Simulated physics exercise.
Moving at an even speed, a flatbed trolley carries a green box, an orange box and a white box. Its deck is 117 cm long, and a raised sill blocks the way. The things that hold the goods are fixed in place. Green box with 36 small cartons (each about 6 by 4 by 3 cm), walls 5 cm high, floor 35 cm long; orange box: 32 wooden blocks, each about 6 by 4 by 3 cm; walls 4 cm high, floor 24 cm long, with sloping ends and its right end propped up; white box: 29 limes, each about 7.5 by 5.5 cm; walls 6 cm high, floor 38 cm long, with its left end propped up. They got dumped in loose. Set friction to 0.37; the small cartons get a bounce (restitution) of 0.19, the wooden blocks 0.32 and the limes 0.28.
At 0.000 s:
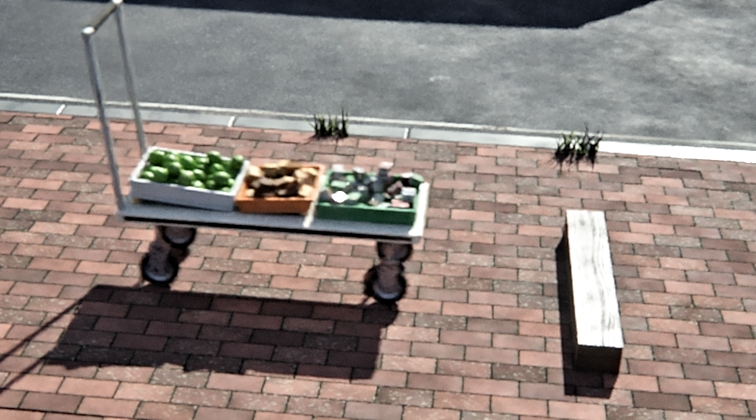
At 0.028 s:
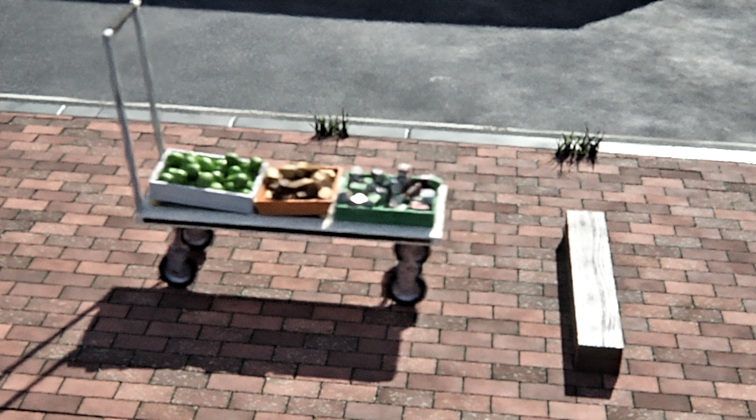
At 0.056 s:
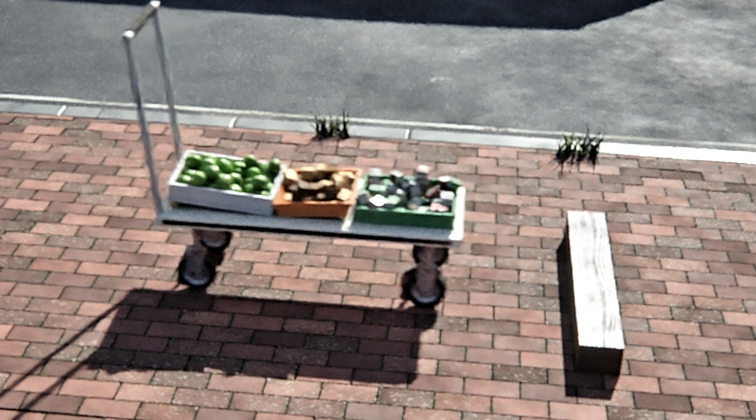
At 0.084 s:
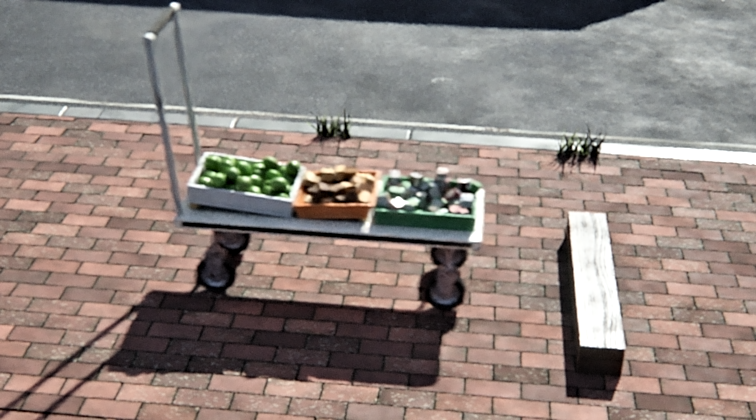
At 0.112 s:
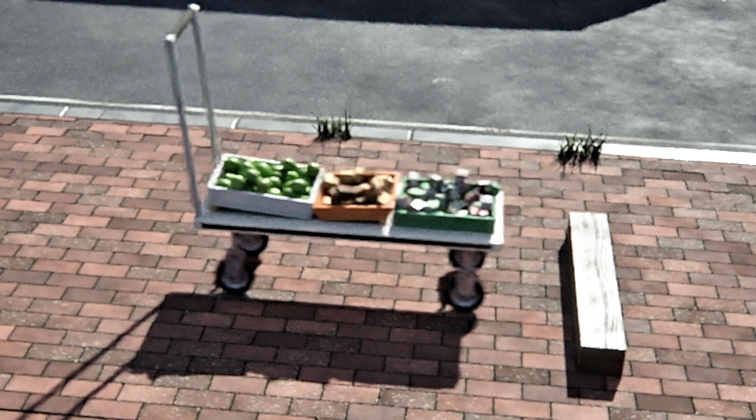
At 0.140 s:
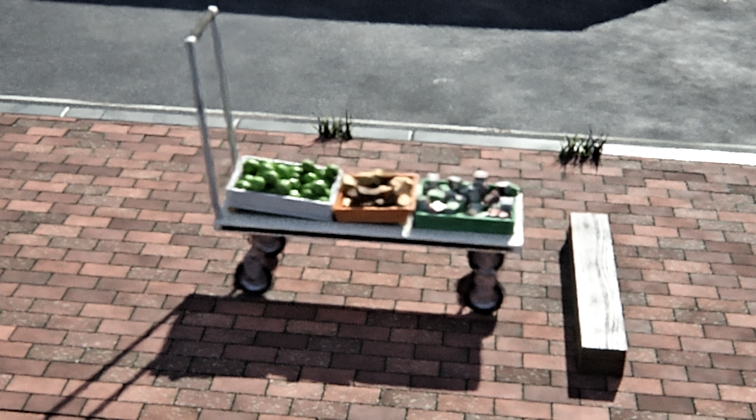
At the start, a flatbed trolley stands out at the left on red brick paving, carrying a white box of limes, an orange box and a green box. It rolls steadily right, its load staying in place, and the gap to the pale raised sill narrows until only a short space remains.
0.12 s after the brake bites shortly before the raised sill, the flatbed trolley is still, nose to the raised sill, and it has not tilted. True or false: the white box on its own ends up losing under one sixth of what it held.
False.
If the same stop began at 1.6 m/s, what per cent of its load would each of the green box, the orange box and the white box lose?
Green box 10 %, orange box 10 %, white box 10 %.
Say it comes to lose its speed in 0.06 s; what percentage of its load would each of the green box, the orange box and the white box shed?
That way you'd get green box at 20, orange box at 20, and white box at 40 percent.
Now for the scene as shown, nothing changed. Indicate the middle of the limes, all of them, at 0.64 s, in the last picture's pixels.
(383, 193).
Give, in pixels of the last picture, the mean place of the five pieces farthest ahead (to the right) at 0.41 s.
Around (620, 206) in pixels.
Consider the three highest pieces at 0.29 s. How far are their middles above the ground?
About 48 cm.
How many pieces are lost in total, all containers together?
Some 25 altogether.
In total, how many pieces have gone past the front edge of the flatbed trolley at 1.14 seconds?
Roughly 10 pieces.
After 0.19 s, braking starts.
After 0.29 s, green box 35 in, 1 out, orange box 32 in, 0 out and white box 28 in, 1 out.
After 0.41 s, green box 29 in, 7 out, orange box 28 in, 4 out and white box 24 in, 5 out.
After 0.64 s, green box 27 in, 9 out, orange box 25 in, 7 out and white box 20 in, 9 out.
Final count (at 1.14 s), green box 27 in, 9 out, orange box 25 in, 7 out and white box 19 in, 10 out. Asked share, 10 of 29, 34 per cent.
